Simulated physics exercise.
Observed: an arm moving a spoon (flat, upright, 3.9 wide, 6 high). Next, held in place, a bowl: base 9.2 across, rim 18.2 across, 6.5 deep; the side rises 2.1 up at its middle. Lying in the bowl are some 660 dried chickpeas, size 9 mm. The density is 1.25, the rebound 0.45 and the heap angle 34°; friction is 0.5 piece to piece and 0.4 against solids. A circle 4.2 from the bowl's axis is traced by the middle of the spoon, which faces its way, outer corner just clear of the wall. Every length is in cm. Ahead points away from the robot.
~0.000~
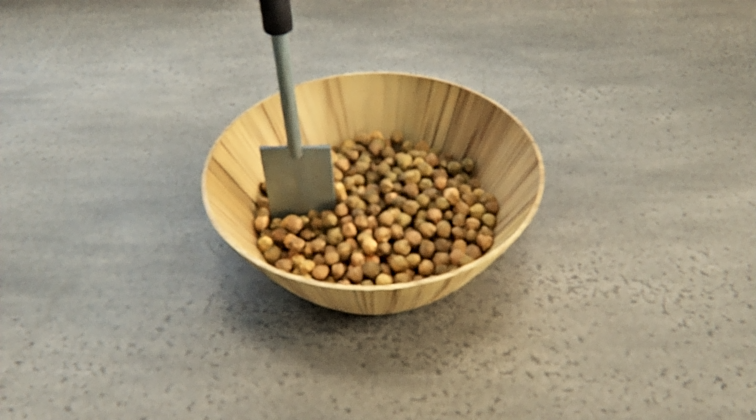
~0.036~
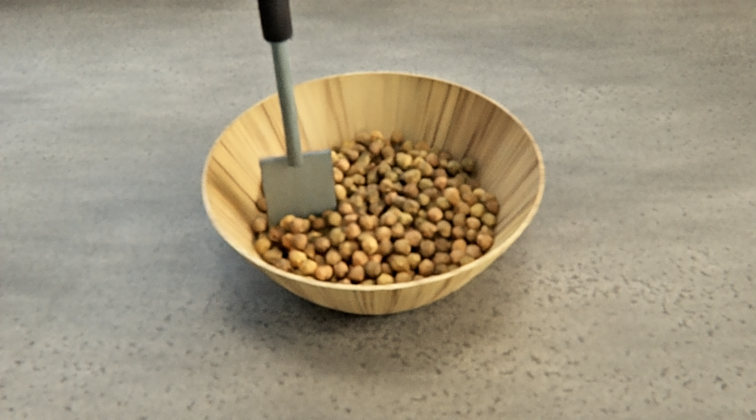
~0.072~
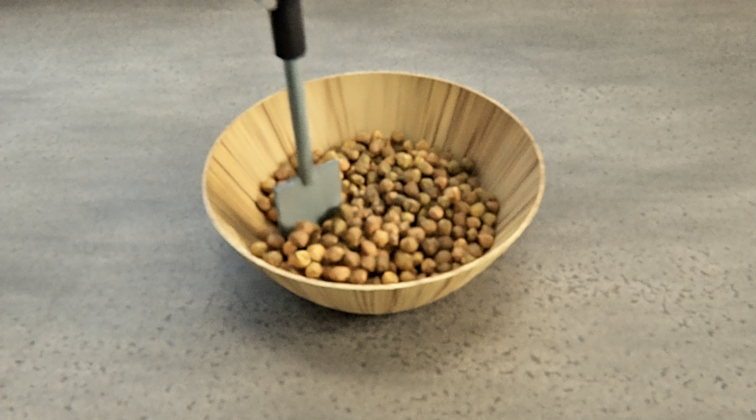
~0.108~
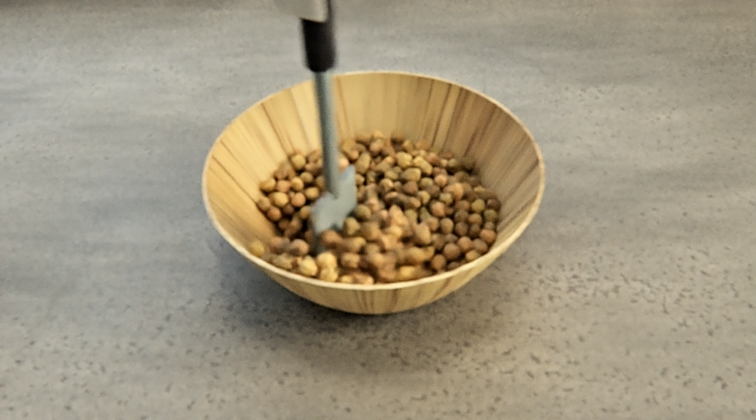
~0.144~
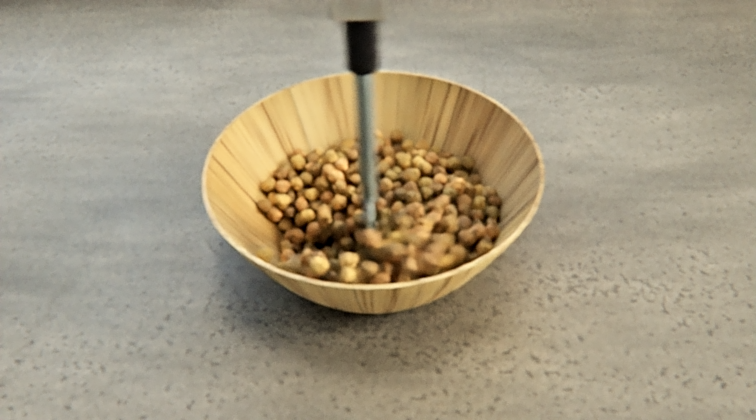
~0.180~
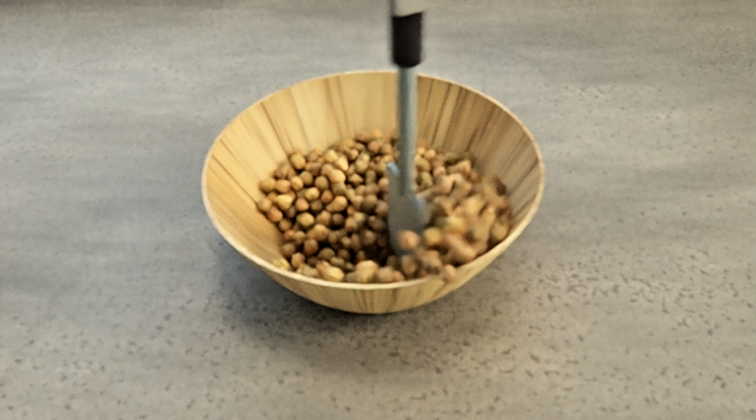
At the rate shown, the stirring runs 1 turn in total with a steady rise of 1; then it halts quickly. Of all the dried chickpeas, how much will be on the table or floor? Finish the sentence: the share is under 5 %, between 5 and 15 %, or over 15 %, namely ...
The share is between 5 and 15 %.
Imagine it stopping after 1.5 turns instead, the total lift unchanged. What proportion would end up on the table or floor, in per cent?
It would be around 10 per cent.
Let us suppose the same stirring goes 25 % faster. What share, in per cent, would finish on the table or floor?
Estimated share: Near 20 %.
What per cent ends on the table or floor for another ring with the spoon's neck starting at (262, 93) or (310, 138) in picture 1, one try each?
Roughly 0 % and 0 %.
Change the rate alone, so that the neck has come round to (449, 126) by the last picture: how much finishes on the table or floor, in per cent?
It comes to around 25 percent.
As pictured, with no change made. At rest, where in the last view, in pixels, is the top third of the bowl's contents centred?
(329, 220).
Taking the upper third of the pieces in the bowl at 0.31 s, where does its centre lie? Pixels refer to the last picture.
Upper-third centre: Approx. (439, 146) px.
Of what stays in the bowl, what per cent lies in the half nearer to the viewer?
About 55 %.
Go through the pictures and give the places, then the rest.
In the first frame, spoon neck at (292, 124), 0° round; upper third of the load around (378, 204), from x 260 to 490, top at y 135; 664 in the bowl.
In the second frame, spoon neck at (292, 132), 12° round; upper third of the load around (375, 207), from x 260 to 490, top at y 135.
In the third frame, spoon neck at (303, 151), 37° round; upper third of the load around (373, 220), from x 260 to 490, top at y 135.
In the fourth frame, spoon neck at (331, 164), 63° round; upper third of the load around (382, 229), from x 260 to 495, top at y 135.
In the fifth frame, spoon neck at (368, 168), 89° round; upper third of the load around (404, 230), from x 265 to 495, top at y 135.
In the sixth frame, spoon neck at (406, 161), 115° round; upper third of the load around (437, 215), from x 265 to 505, top at y 135; 663 in the bowl, 1 in flight or on the tool.
By 0.31 s, 207° round, highest piece 8 above the table; 643 in the bowl, 5 on the table or floor, 16 in flight or on the tool.
By 0.44 s, 299° round, highest piece 10 above the table; 619 in the bowl, 28 on the table or floor, 17 in flight or on the tool.
By 0.70 s, 0° round, highest piece 7 above the table; 594 in the bowl, 70 on the table or floor.
By 1.40 s, 0° round, highest piece 5 above the table; 593 in the bowl, 71 on the table or floor.
Final count, 593 in the bowl, 71 on the table or floor. That is 11 % on the table or floor.
